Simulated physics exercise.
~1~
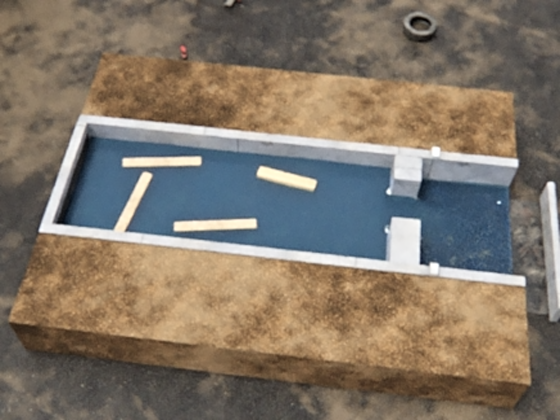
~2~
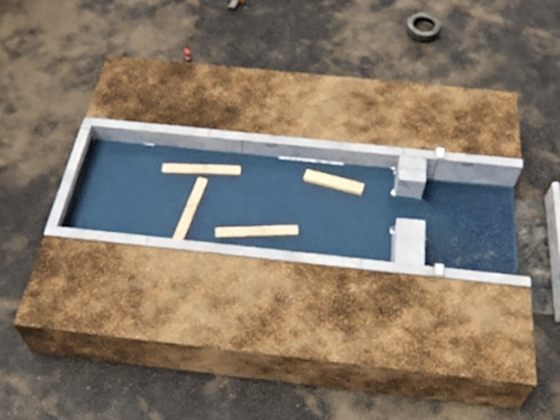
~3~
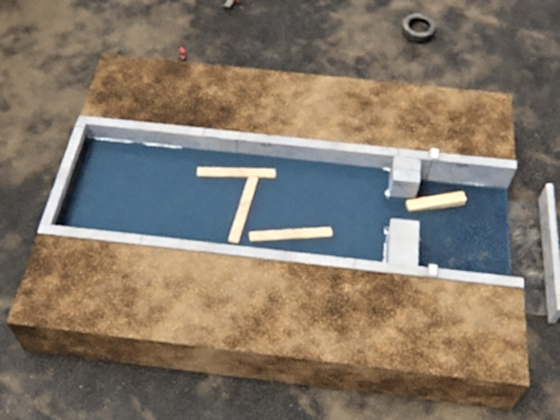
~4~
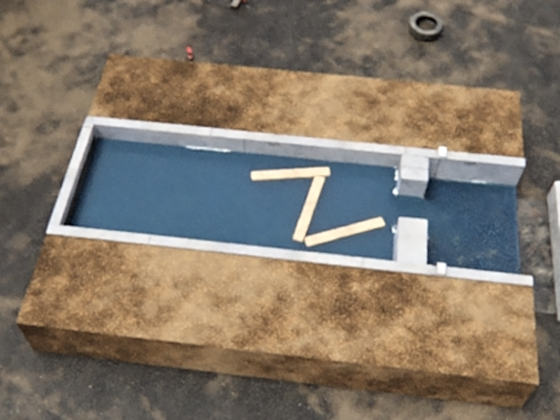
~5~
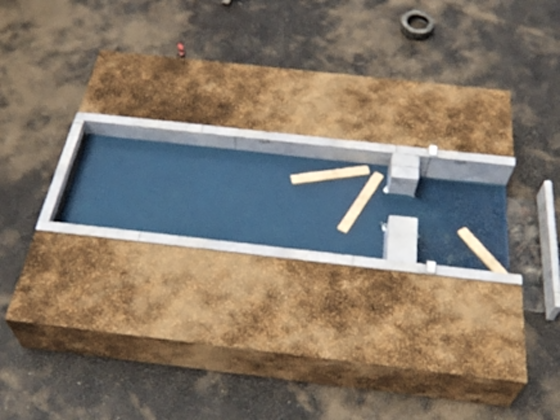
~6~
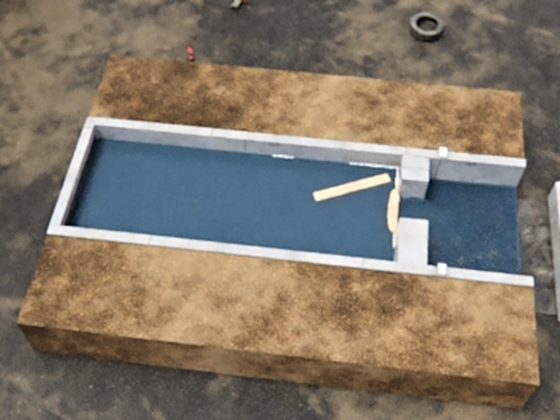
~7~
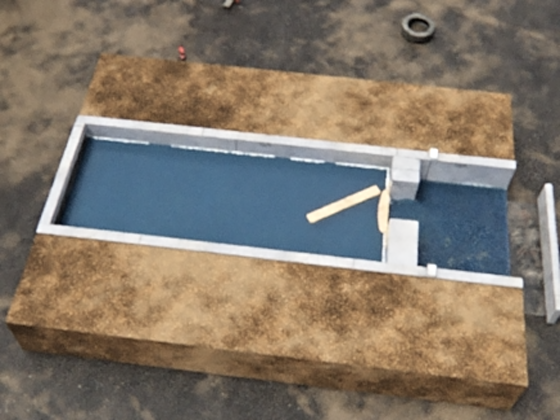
A concrete channel carries four wooden planks right; two pass the gap, two jam there.
